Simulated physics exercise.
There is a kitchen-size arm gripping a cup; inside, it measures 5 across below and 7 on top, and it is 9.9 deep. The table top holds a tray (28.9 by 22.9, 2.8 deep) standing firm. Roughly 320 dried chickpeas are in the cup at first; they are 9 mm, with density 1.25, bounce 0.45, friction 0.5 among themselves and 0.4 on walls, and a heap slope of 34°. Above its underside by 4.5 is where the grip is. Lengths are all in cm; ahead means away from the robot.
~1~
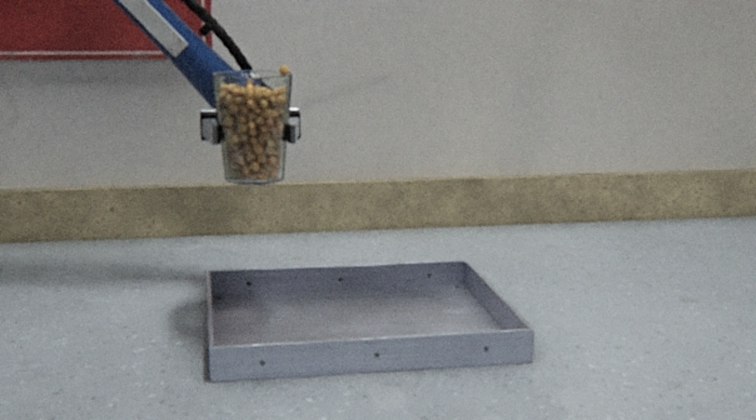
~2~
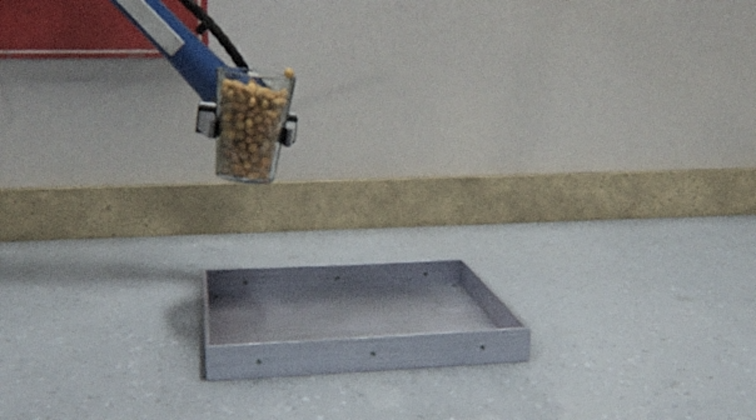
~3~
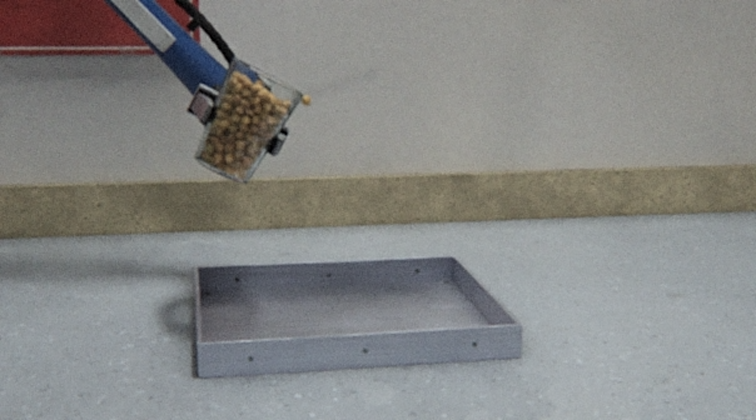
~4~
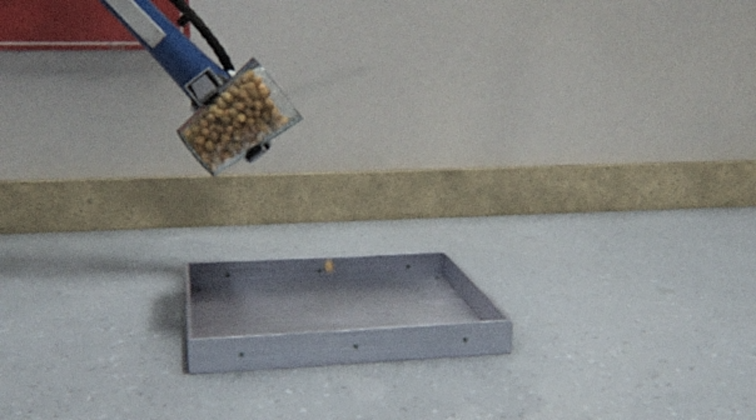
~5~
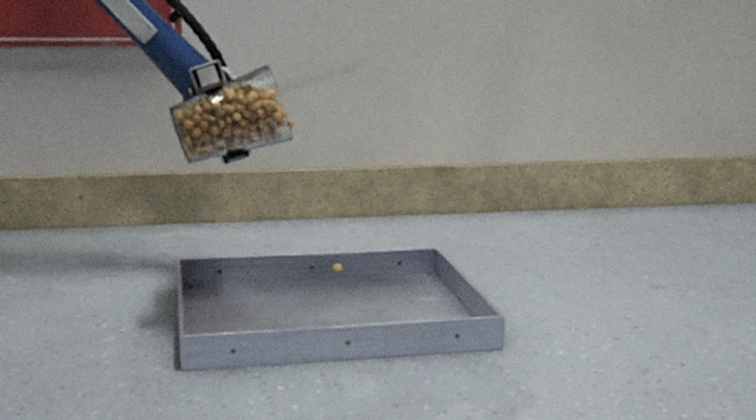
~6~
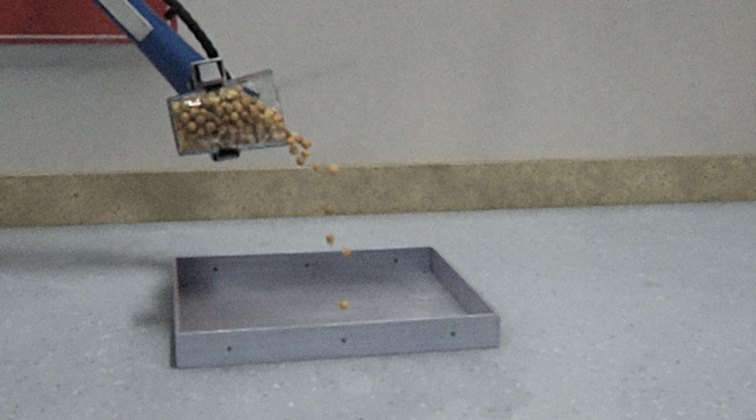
Clear cup of dried chickpeas tilting rightward in a blue robot arm's grip, dropping one, then several into a grey tray below.
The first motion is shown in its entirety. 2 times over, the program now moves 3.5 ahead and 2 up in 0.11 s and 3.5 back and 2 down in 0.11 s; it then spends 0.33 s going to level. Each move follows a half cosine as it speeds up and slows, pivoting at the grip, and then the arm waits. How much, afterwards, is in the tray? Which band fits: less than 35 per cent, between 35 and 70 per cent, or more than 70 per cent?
It falls above 70 per cent.
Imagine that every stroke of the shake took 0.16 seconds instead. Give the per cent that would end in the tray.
It would come to around 65 %.
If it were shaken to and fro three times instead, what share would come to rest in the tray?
85 per cent.
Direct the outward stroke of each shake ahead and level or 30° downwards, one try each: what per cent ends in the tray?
You'd get some 75 per cent with the first setting and some 55 per cent with the second.
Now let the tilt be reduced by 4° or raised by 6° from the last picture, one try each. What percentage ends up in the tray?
I'd say close to 80 and 95 per cent, in that order.
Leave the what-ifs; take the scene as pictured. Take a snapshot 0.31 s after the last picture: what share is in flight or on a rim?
Roughly 18 percent.
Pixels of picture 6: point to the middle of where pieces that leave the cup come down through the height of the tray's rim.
Estimated centre around (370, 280) in pixels.
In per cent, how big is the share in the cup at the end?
About 15 percent.
Then, 0.31 s after the last picture, tilted 80° forward, highest piece 22 above the table; 170 in the tray, 92 in the cup, 56 in flight or on a rim.
Then, 0.62 s after the last picture, tilted 36° forward, highest piece 23 above the table; 262 in the tray, 46 in the cup, 6 on the table or floor, 4 in flight or on a rim.
Then, 0.97 s after the last picture, level, highest piece 19 above the table; 264 in the tray, 46 in the cup, 8 on the table or floor.
Then, 2.02 s after the last picture, level, highest piece 19 above the table; 264 in the tray, 46 in the cup, 8 on the table or floor.
Final count, 264 in the tray, 46 in the cup, 8 on the table or floor. That is 83 % in the tray.
